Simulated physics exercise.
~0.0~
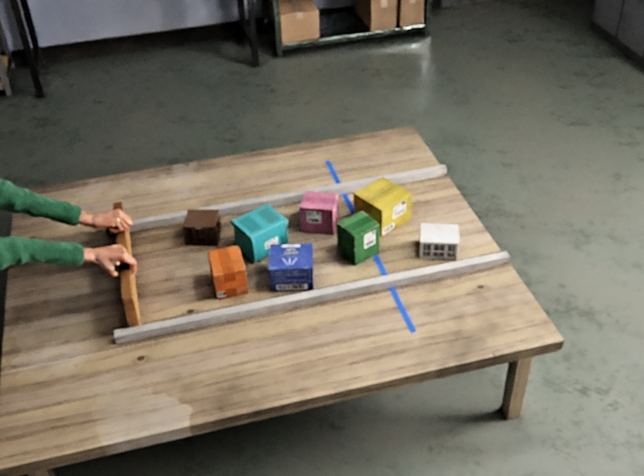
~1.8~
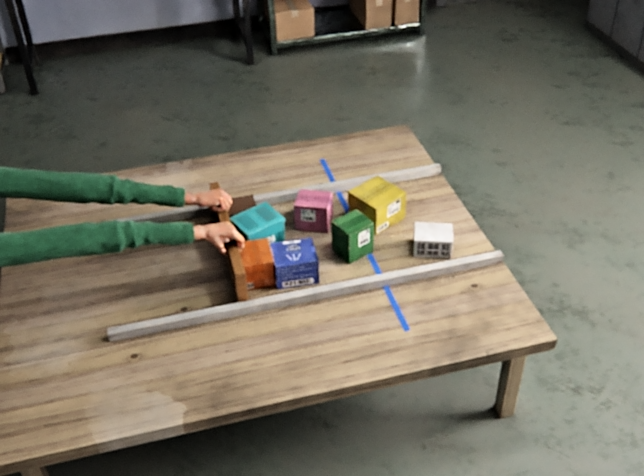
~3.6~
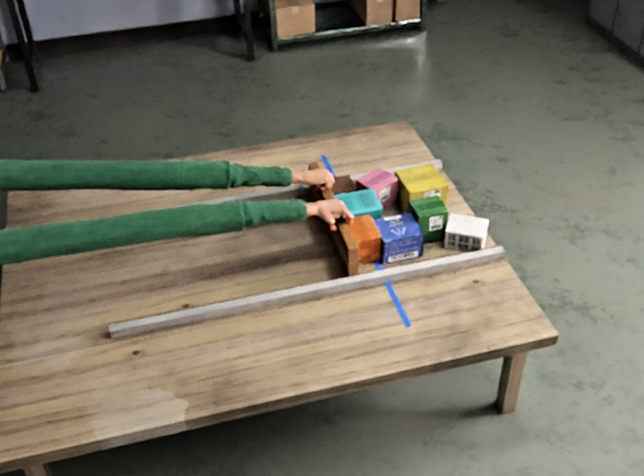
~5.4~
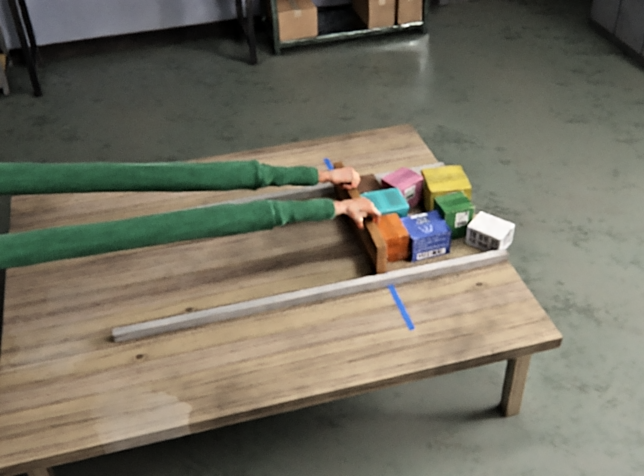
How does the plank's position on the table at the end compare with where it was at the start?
At the start the plank stands near the left end of the rails, well short of the blue tape. By the end it is much farther right, around the blue tape, with the boxes bunched ahead of it.
A wooden plank, held upright by two hands in green sleeves, starts at the left end of two pale rails on a wooden table, with a loose group of colourful boxes ahead of it. The hands push it right, and it gathers the brown, orange and blue boxes while the turquoise one stays about where it was. Pushed on towards the blue tape, it drives the turquoise, pink, yellow and green boxes along too, and the white box shifts. After a last, shorter push, the boxes sit bunched near the right end, and none has fallen off.
